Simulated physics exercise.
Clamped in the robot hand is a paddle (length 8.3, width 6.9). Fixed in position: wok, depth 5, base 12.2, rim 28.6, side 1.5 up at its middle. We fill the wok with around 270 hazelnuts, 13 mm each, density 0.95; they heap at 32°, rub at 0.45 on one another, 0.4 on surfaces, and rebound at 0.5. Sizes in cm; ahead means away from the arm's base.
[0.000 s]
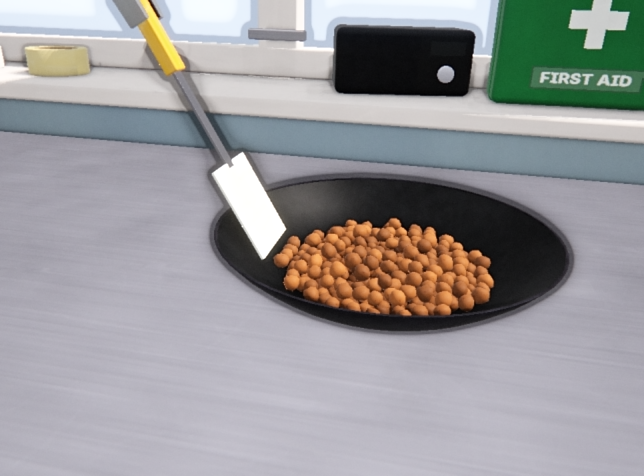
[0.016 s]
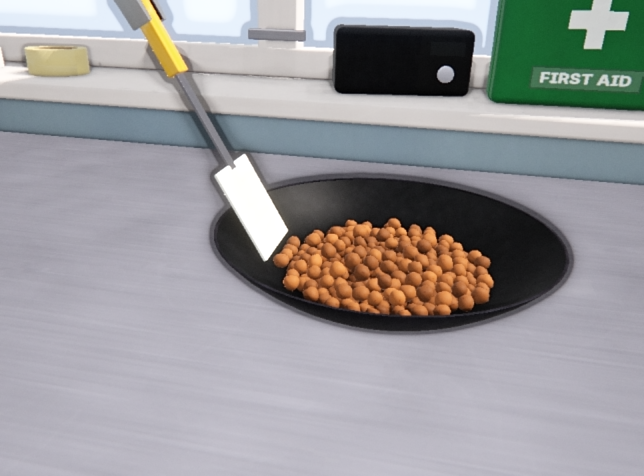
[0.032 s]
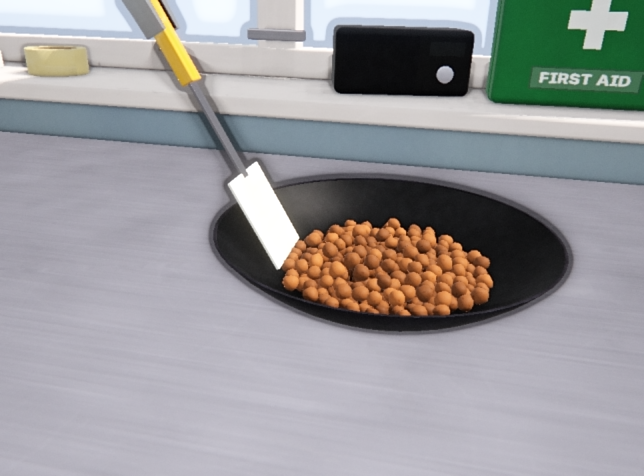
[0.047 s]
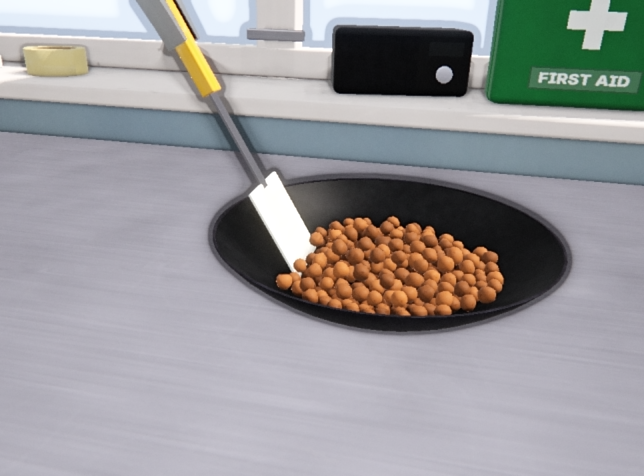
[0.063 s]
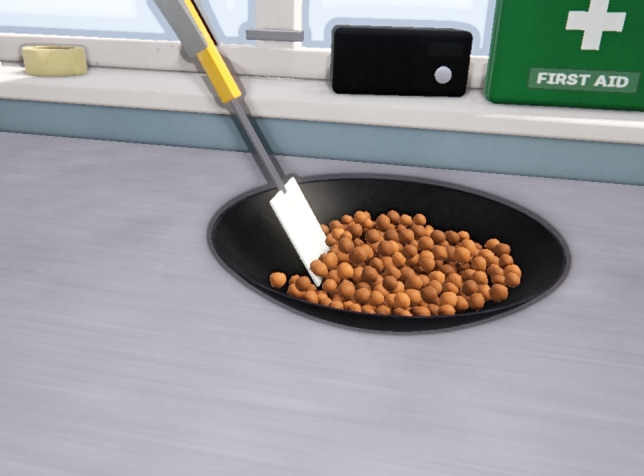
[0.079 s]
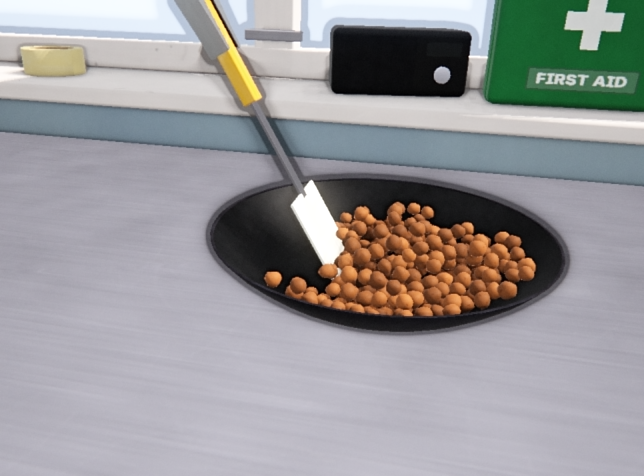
On a grey countertop beneath a windowsill, a white paddle hung still at the left of a black wok, then pushed into the heaped brown hazelnuts, shoving and spreading them to the right.
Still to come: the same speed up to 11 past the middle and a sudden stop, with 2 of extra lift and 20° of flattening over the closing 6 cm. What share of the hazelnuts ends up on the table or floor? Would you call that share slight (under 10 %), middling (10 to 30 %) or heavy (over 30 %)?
It is heavy.
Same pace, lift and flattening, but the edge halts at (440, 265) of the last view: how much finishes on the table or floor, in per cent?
Close to 5 per cent finishes on the table or floor.
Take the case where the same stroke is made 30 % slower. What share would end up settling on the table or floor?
In that case, close to 30 per cent.
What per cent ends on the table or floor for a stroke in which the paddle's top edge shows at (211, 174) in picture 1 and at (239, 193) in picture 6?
It comes to something like 15 %, give or take.
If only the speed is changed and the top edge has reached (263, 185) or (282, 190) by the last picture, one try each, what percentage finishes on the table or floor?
Try one roughly 20 per cent; try two roughly 30 per cent.
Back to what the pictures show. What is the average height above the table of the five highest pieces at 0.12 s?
Around 6 cm above the table.
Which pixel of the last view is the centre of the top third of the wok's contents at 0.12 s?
Roughly at pixel (445, 250).
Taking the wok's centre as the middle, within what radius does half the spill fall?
I reckon close to 36 centimetres.
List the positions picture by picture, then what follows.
The paddle top edge at (228, 163), sloping 60°; upper third of the load around (384, 259), from x 280 to 485, top at y 225; 270 in the wok, in the first picture.
The paddle top edge at (230, 164), sloping 60°; upper third of the load around (384, 260), from x 280 to 485, top at y 225, in the second picture.
The paddle top edge at (243, 173), sloping 60°; upper third of the load around (379, 259), from x 290 to 485, top at y 225, in the third picture.
The paddle top edge at (262, 183), sloping 60°; upper third of the load around (388, 256), from x 285 to 495, top at y 225, in the fourth picture.
The paddle top edge at (282, 189), sloping 60°; upper third of the load around (397, 253), from x 280 to 510, top at y 215, in the fifth picture.
The paddle top edge at (302, 192), sloping 60°; upper third of the load around (409, 249), from x 275 to 525, top at y 210; 270 in the wok, in the sixth picture.
After 0.12 s, sloping 60°, highest piece 7 above the table; 270 in the wok.
After 0.16 s, sloping 55°, highest piece 7 above the table; 268 in the wok, 2 on the blade or in flight.
After 0.38 s, sloping 40°, highest piece 15 above the table; 167 in the wok, 54 on the table or floor, 49 on the blade or in flight.
After 1.43 s, sloping 40°, highest piece 3 above the table; 167 in the wok, 103 on the table or floor.
In the end, 167 in the wok, 103 on the table or floor. That is 38 % on the table or floor.
